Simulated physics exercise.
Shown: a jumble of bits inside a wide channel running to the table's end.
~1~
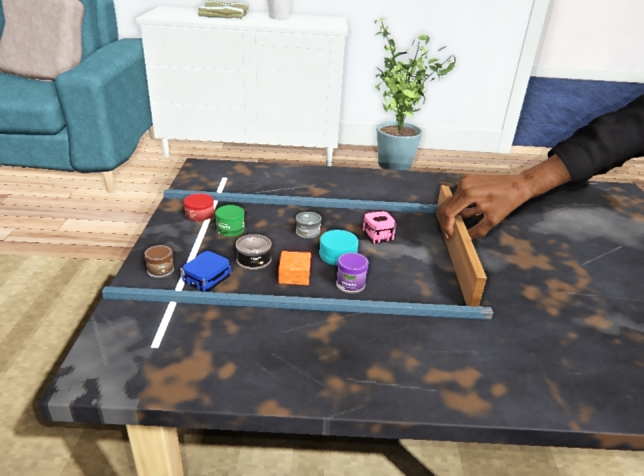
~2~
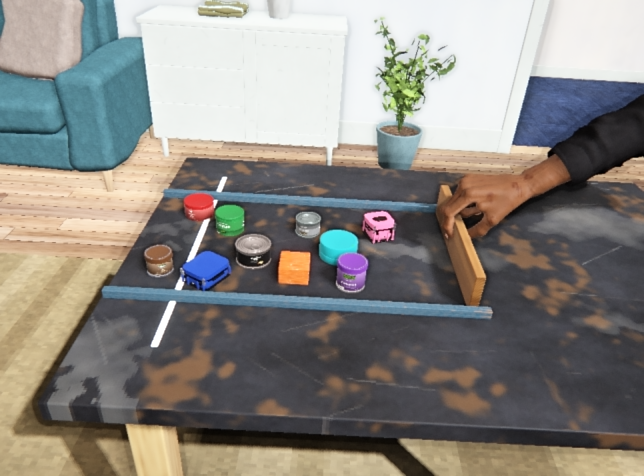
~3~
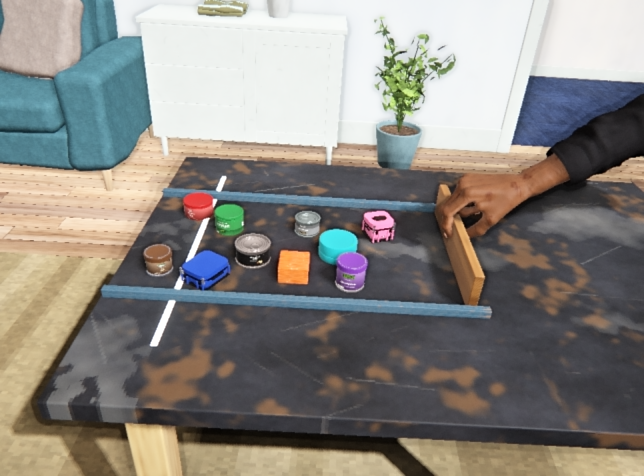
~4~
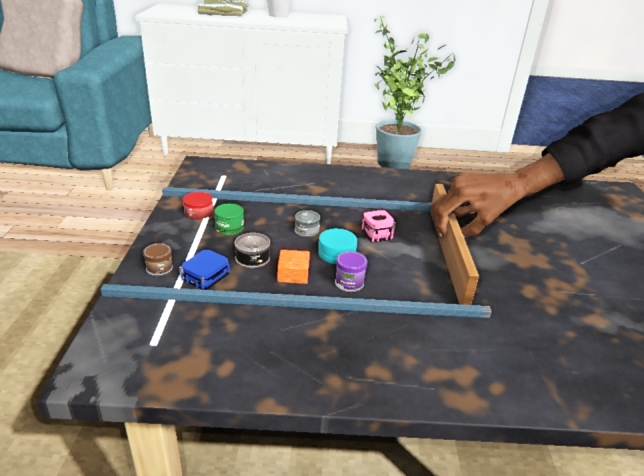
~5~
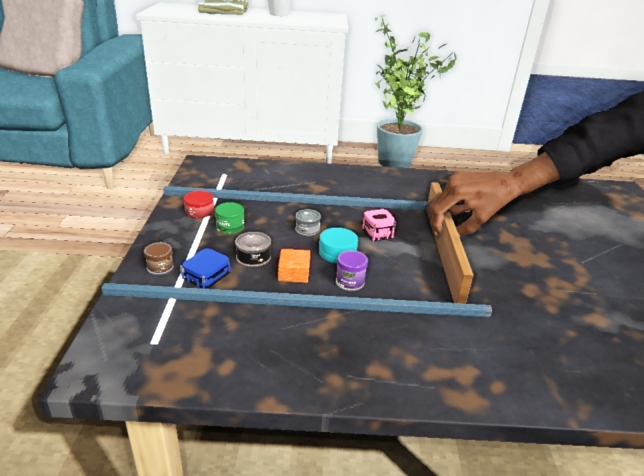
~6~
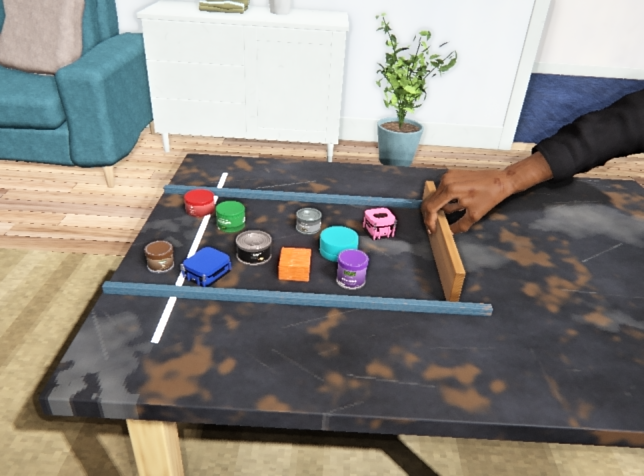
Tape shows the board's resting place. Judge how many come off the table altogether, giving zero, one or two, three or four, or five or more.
The push will most likely drop a single piece or two.
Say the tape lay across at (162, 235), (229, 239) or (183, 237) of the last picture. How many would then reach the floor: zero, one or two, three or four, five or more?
Lab note - count per position: More than four; none; either three or four.
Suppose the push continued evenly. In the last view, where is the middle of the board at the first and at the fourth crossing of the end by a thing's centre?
The middle is near (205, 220) first and near (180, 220) after.
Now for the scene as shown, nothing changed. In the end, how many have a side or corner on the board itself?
Total: 3.
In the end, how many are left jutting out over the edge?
1 is the number.
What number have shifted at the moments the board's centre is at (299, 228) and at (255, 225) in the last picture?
That makes 6 at the first spot and 8 at the second.
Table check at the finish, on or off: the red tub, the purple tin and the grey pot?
Final state: Red tub still on, purple tin still on, grey pot still on.
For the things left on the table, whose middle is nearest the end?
That would be the black tin.
Soon after, none off yet; brown pot at rest near (160, 257); red tub at rest near (200, 203); blue case at rest near (207, 268).
At rest, the number that fall off is one or two; fallen, green tub and brown pot.
